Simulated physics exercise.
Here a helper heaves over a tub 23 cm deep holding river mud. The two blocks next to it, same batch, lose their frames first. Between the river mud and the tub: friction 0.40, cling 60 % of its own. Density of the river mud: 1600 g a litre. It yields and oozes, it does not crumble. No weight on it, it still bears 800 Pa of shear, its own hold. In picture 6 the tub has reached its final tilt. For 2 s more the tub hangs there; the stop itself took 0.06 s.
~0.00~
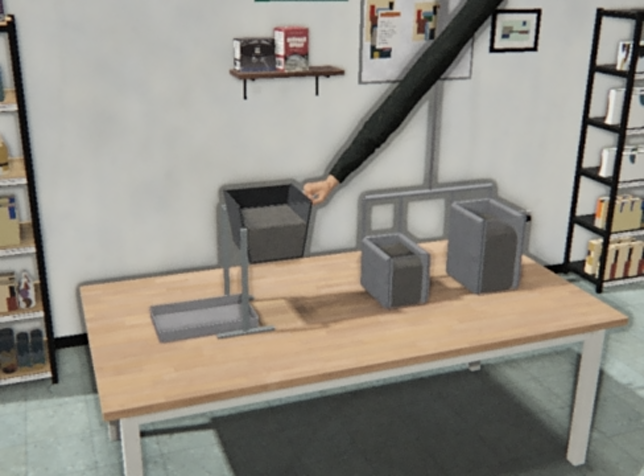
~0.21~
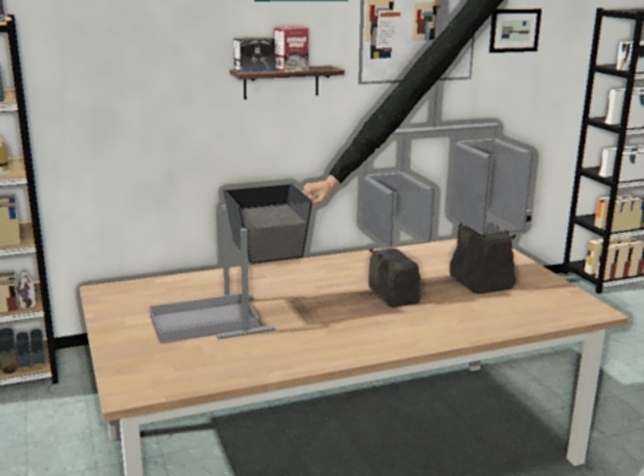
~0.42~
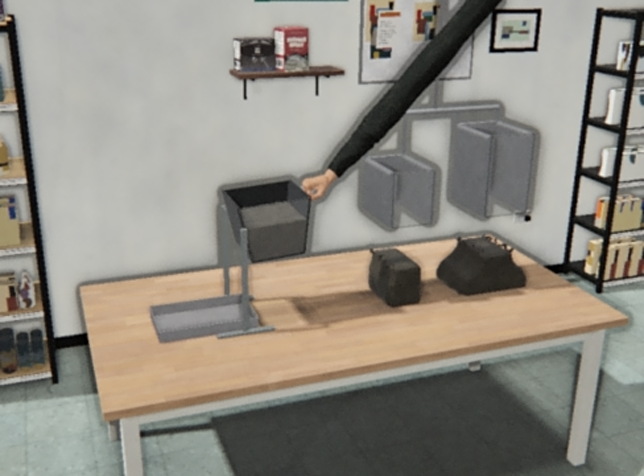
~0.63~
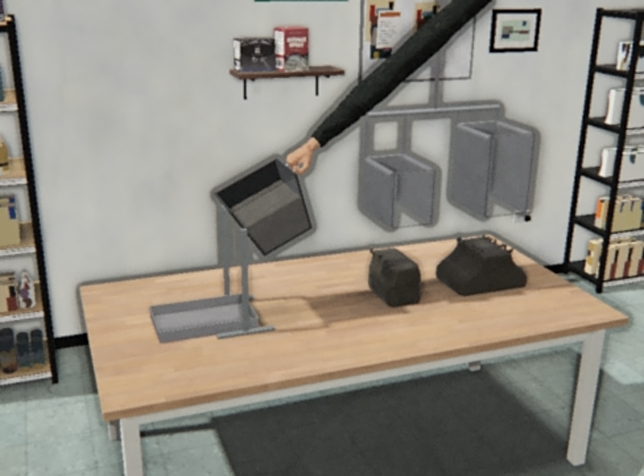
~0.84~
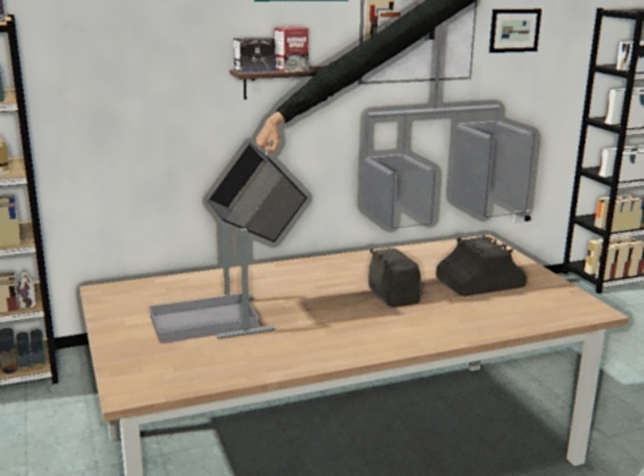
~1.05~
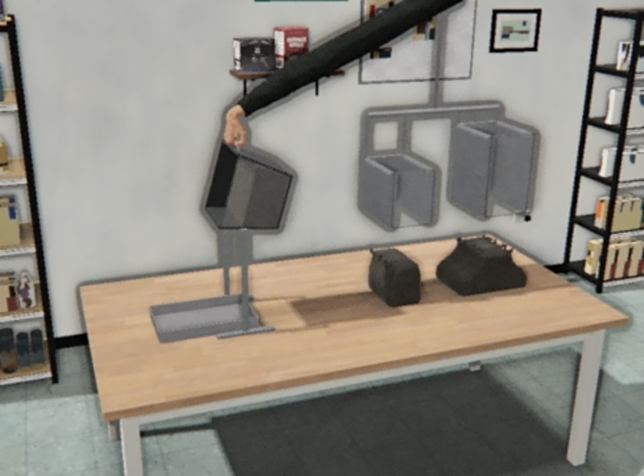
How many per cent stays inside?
100 %.
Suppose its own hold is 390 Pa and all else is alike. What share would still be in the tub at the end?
Around 75 per cent.
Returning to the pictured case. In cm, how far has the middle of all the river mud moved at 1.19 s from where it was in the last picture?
Shift: Roughly 1 cm.
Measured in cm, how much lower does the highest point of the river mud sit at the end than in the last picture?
2 cm or so.
By 1.19 s, the tub is at 74 degrees and holds 100 %.
By 1.36 s, the tub is at 74 degrees and holds 100 %.
By 1.53 s, the tub is at 74 degrees and holds 100 %.
By 1.70 s, the tub is at 74 degrees and holds 100 %.
By 3.05 s, at the end, the tub is at 74 degrees and holds 100 %.
